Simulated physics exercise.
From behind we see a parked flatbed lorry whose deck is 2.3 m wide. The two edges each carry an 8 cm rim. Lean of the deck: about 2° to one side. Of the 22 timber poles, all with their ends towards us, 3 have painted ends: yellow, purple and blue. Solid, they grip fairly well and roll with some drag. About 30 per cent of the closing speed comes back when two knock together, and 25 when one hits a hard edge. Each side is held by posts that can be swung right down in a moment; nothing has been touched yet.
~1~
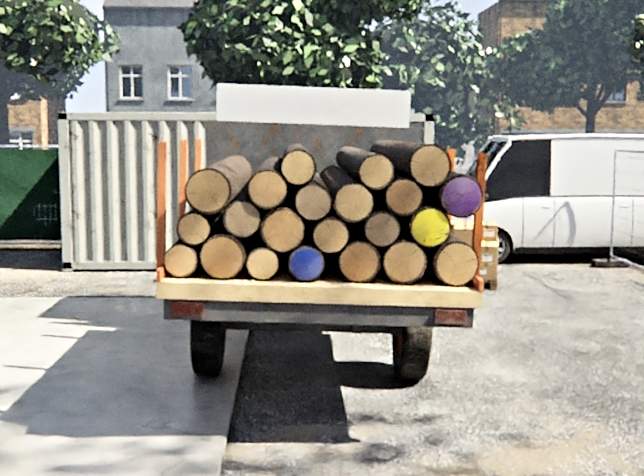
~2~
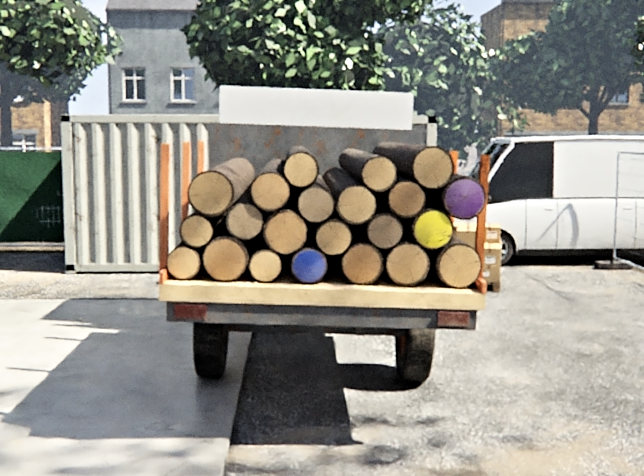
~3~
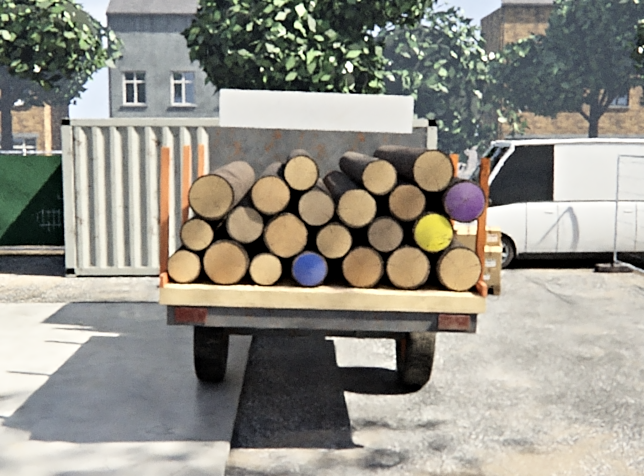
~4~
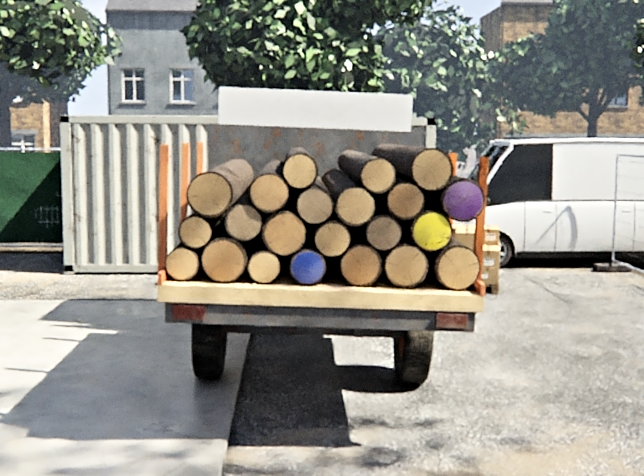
A flatbed lorry stands parked in a sunlit yard, seen from directly behind, with a pale metal container, leafy trees and buildings beyond it and a white van to the right. Cut logs lie stacked between orange posts, their round ends facing the viewer, one painted blue low near the middle, one yellow and one purple at the right. The load and lorry stay still, while the whole view shifts very slightly.
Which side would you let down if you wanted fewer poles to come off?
Open the left.
If it is the left, after 0.6 s, yellow is up on others, 35 cm from the right edge; purple is up on others, 15 cm from the right edge; blue is on the deck, 105 cm from the left edge; 0 off so far.
If it is the left, in the end, yellow is up on others, 35 cm from the right edge; purple is up on others, 15 cm from the right edge; blue is on the deck, 105 cm from the left edge; 0 off so far.
If it is the right, after 0.6 s, yellow is up on others, 35 cm from the right edge; purple is dropping off the right side; blue is on the deck, 105 cm from the left edge; 2 off so far.
If it is the right, in the end, yellow is up on others, 35 cm from the right edge; purple is on the ground to the right; blue is on the deck, 105 cm from the left edge; 2 off so far.
